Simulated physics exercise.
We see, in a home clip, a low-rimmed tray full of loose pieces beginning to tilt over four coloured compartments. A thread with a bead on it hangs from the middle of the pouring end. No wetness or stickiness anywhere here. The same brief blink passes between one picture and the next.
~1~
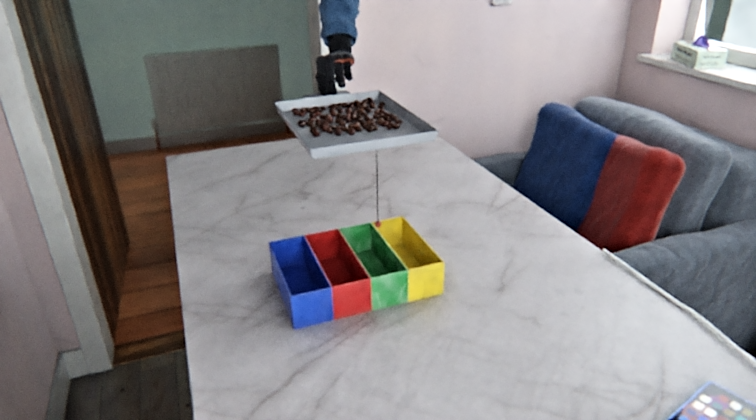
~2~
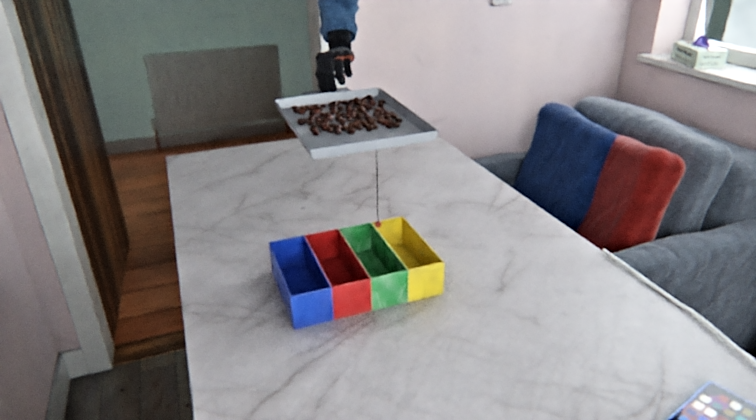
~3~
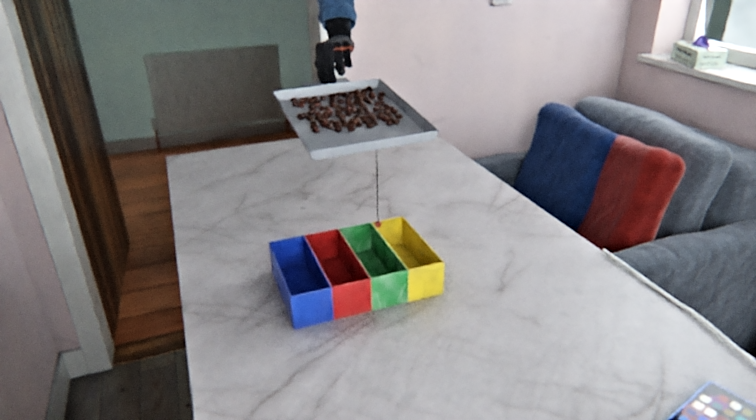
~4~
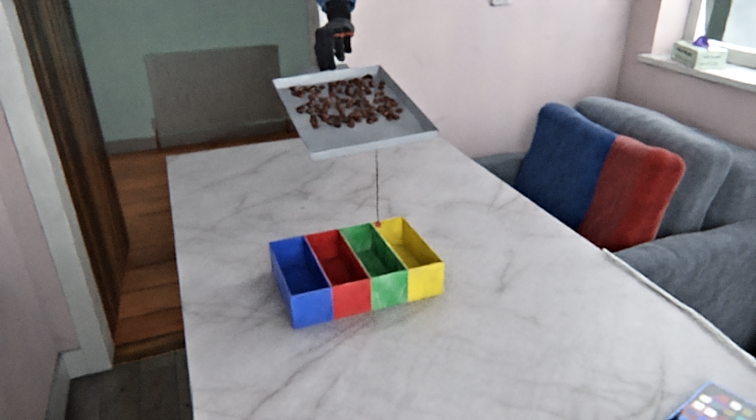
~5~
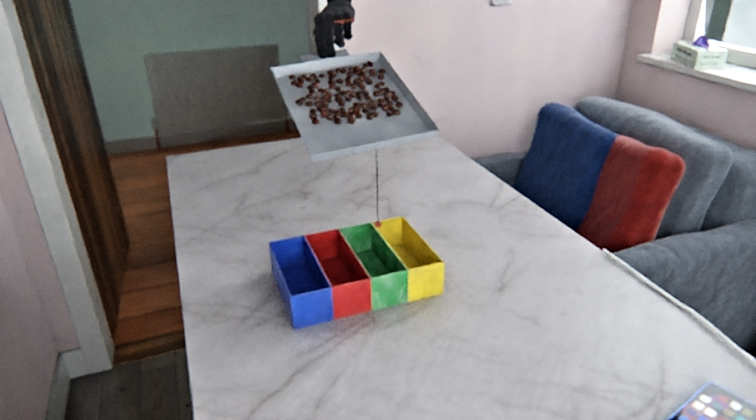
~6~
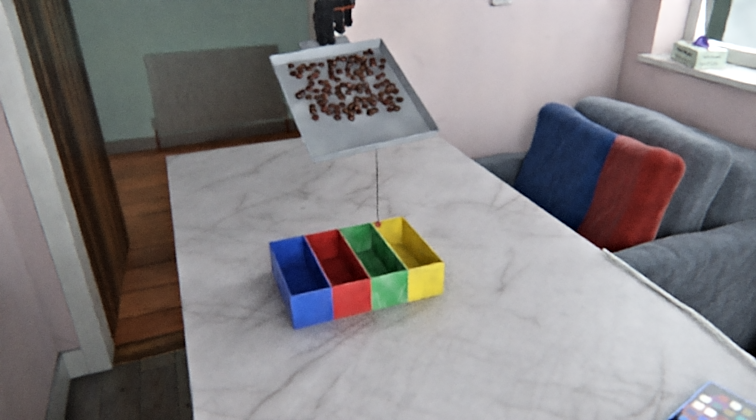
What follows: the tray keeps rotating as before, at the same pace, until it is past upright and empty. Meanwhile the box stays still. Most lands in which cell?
In the red cell.
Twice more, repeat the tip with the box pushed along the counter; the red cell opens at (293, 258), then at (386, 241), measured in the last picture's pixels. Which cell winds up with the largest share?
The green cell first, that blue cell second.
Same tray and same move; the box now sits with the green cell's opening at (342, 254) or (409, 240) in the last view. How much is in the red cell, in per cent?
It would be near 20 per cent first and near 30 per cent second.
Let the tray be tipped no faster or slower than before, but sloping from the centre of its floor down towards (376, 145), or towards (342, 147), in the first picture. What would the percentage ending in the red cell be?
The first try would leave around 10 per cent there, the second around 60 per cent.
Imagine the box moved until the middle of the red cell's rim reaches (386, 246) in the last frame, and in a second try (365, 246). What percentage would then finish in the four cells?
Around 70 per cent for the first position, around 90 per cent for the second.
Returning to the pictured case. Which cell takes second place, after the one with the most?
It's the cell in green.
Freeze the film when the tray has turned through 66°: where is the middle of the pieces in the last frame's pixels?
Look around (358, 145) in the last picture.
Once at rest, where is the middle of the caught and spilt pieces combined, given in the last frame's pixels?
It settles centred around (356, 288).
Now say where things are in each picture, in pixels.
In the first frame, corners of the pouring end near (313, 148) and (434, 130), level; middle of the load near (350, 117), flat chocolate drops; bead on its thread near (378, 224); blue cell near (312, 305); red cell near (352, 296); green cell near (390, 287); yellow cell near (426, 279).
In the second frame, corners of the pouring end near (313, 148) and (434, 130), level; middle of the load near (349, 115).
In the third frame, corners of the pouring end near (313, 149) and (434, 129), tipped barely, lowest at the left corner; middle of the load near (349, 109).
In the fourth frame, corners of the pouring end near (313, 151) and (435, 129), tipped a little, lowest at the left corner; middle of the load near (349, 101).
In the fifth frame, corners of the pouring end near (313, 153) and (435, 128), tipped clearly, lowest at the left corner; middle of the load near (349, 93).
In the sixth frame, corners of the pouring end near (313, 155) and (436, 128), tipped clearly, lowest at the left corner; middle of the load near (349, 86); blue cell near (312, 305); red cell near (352, 296); green cell near (390, 287); yellow cell near (426, 279).
Shortly afterwards, tray tipped steeply; the bulk on the tray; a little falling or outside the box.
Next, tray tipped past a quarter turn; near a quarter on the tray; near a quarter in the red cell; near a quarter in the green cell; a little in the yellow cell; a little in the blue cell; near a quarter falling or outside the box.
Some moments later, tray tipped past a quarter turn; near half in the red cell; near a quarter in the green cell; near a quarter in the yellow cell; a little in the blue cell; a little falling or outside the box.
In the end, tray tipped past a quarter turn; near half in the red cell; near a quarter in the green cell; near a quarter in the yellow cell; a little in the blue cell; a little outside the box.
